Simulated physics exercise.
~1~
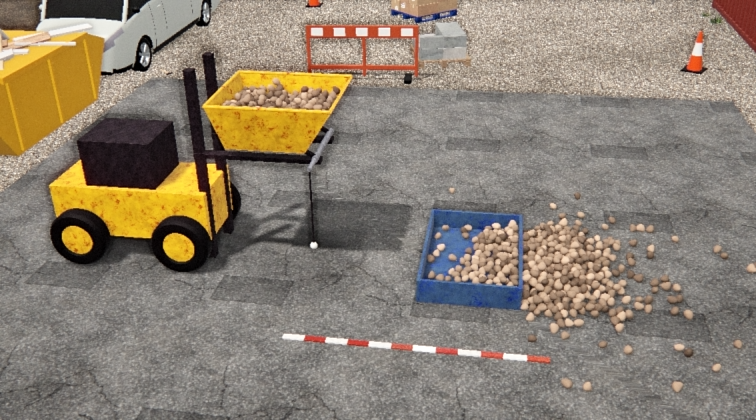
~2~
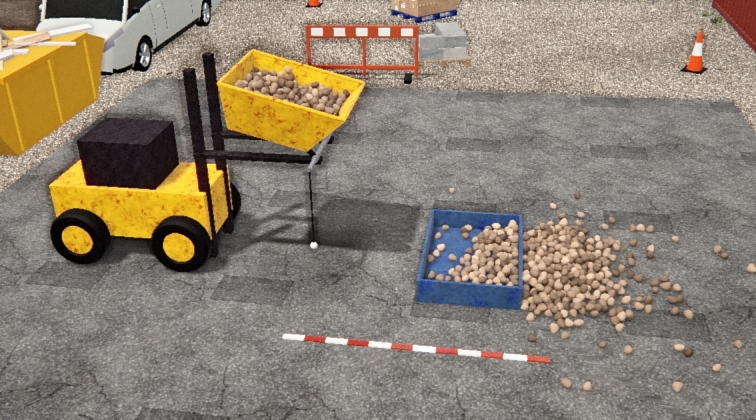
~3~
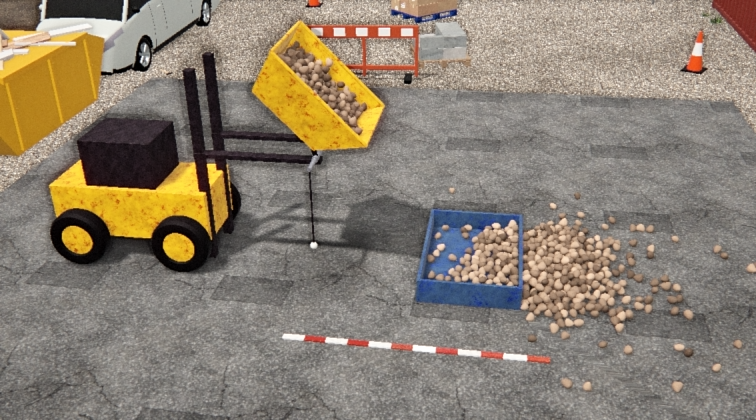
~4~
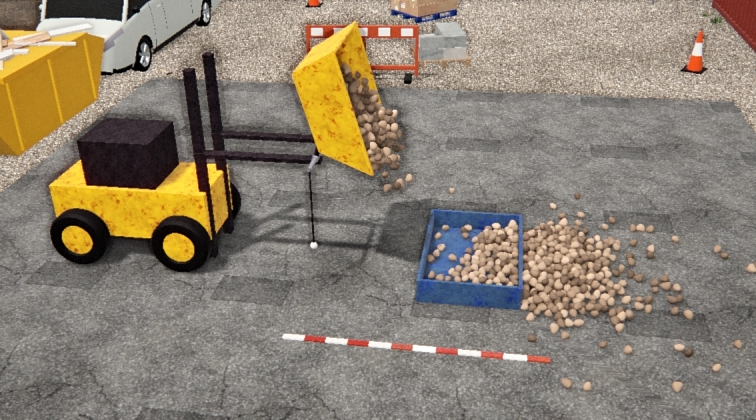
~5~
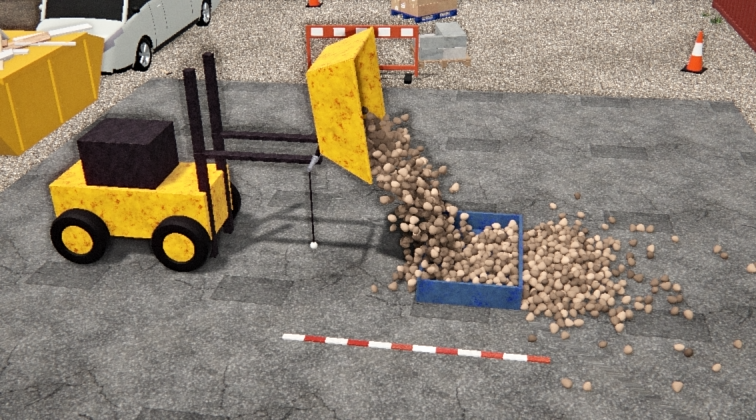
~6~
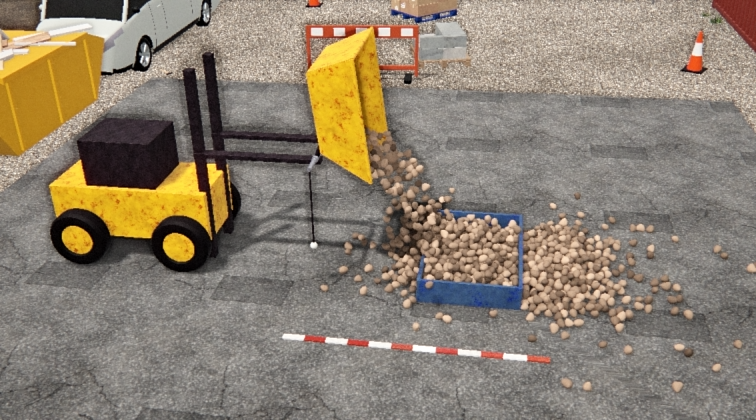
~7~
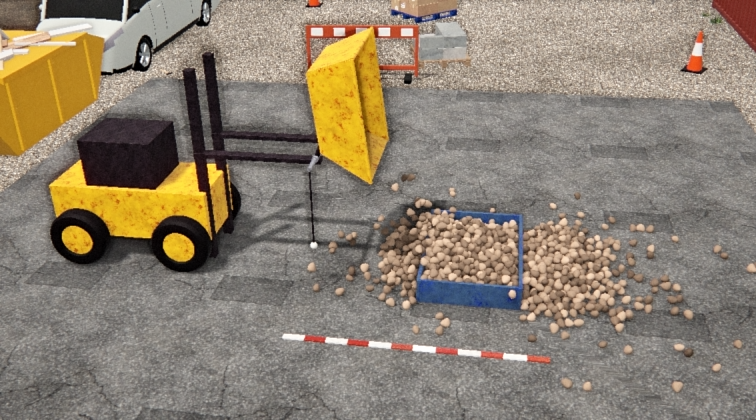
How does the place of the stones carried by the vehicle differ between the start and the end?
At the start they sit in the raised yellow skip. By the end they lie lower and farther right, heaped in the blue bin and scattered on the ground around it.
